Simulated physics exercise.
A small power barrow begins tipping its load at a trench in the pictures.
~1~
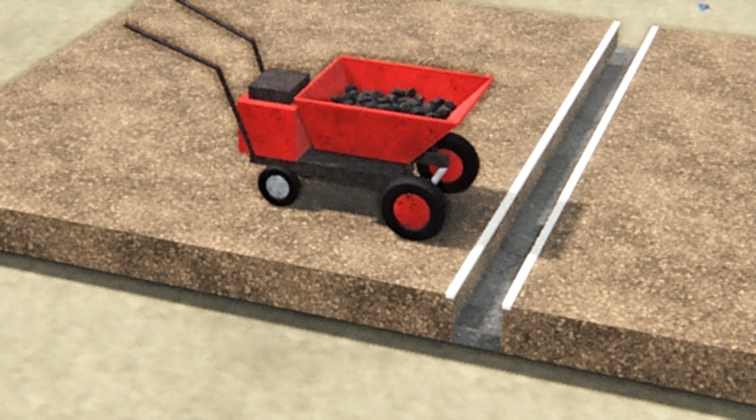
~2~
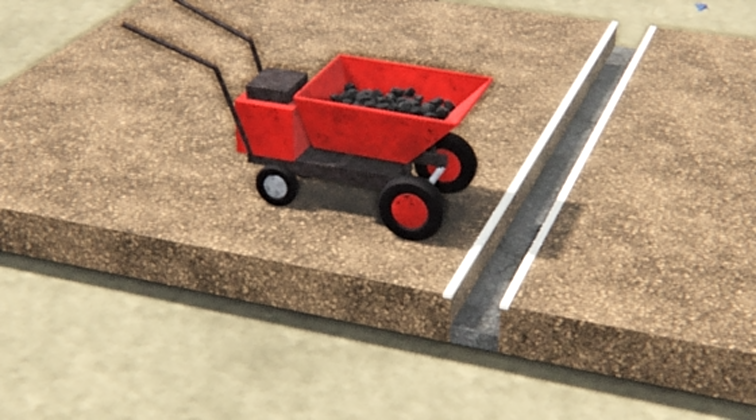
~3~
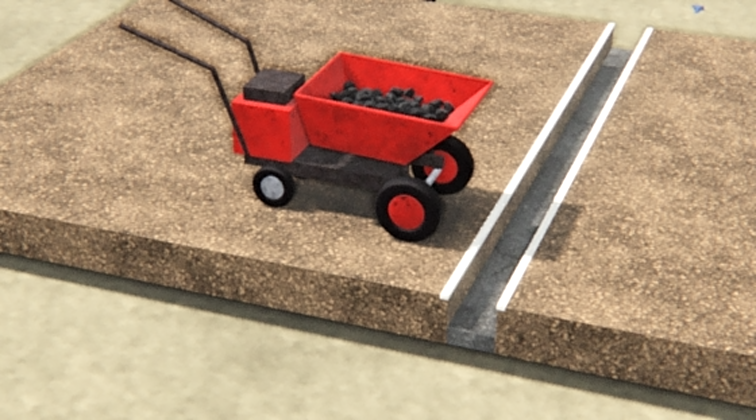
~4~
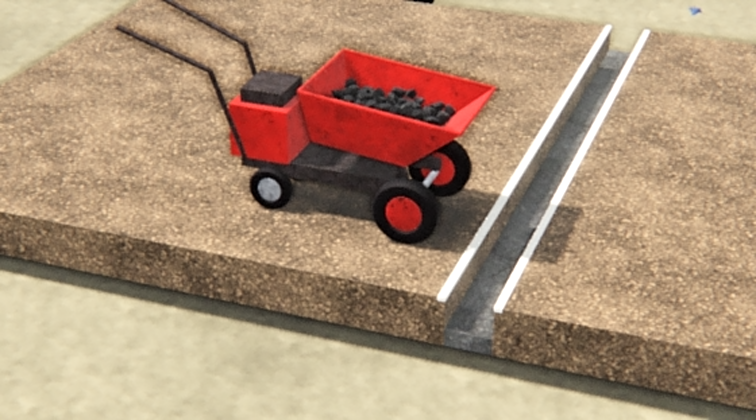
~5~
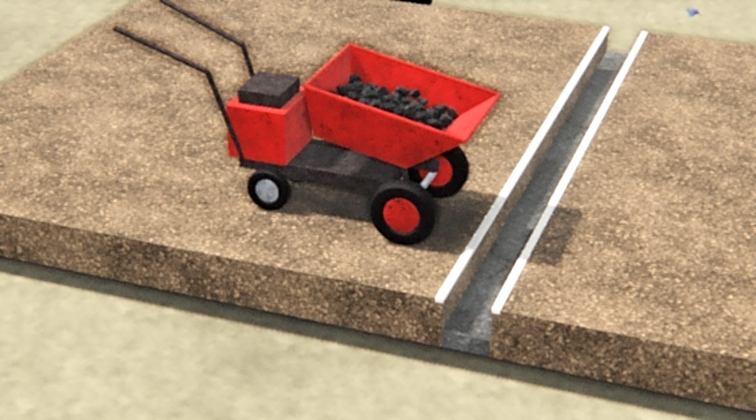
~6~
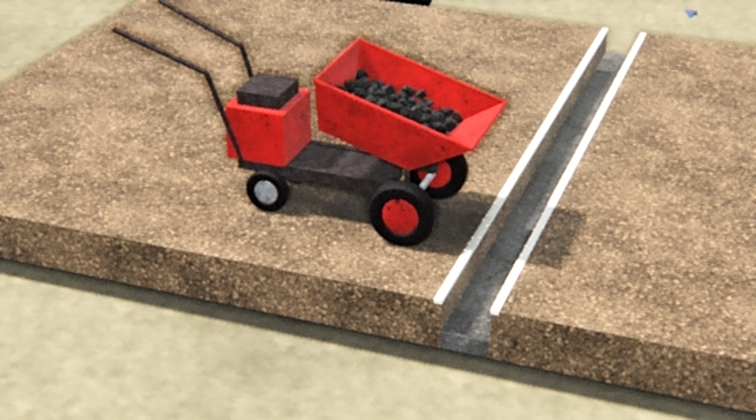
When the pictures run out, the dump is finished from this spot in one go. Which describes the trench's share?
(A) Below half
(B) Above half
(A) Below half.
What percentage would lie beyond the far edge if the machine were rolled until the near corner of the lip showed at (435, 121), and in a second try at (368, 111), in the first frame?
I'd put it at around 30 percent the first time and 0 percent the second.
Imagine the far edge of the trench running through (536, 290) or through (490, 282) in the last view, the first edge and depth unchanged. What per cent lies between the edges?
Lab note: Case 1 near 90 percent, case 2 near 0 percent.
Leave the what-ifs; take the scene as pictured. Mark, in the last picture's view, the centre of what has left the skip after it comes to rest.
The centre ends up roughly at (556, 242).
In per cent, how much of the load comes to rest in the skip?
Roughly 25 percent.
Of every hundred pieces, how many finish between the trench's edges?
I'd put it at some 15 per cent.
Soon after the last picture, skip tipped steeply; all in the skip.
A little later, skip tipped steeply; nearly all in the skip; a stray few in or heaped over the trench; a small part beyond it.
Later still, skip tipped right over; about a quarter in the skip; a small part in or heaped over the trench; about two thirds beyond it.
By the end, skip tipped right over; about a quarter in the skip; a small part in or heaped over the trench; about two thirds beyond it.
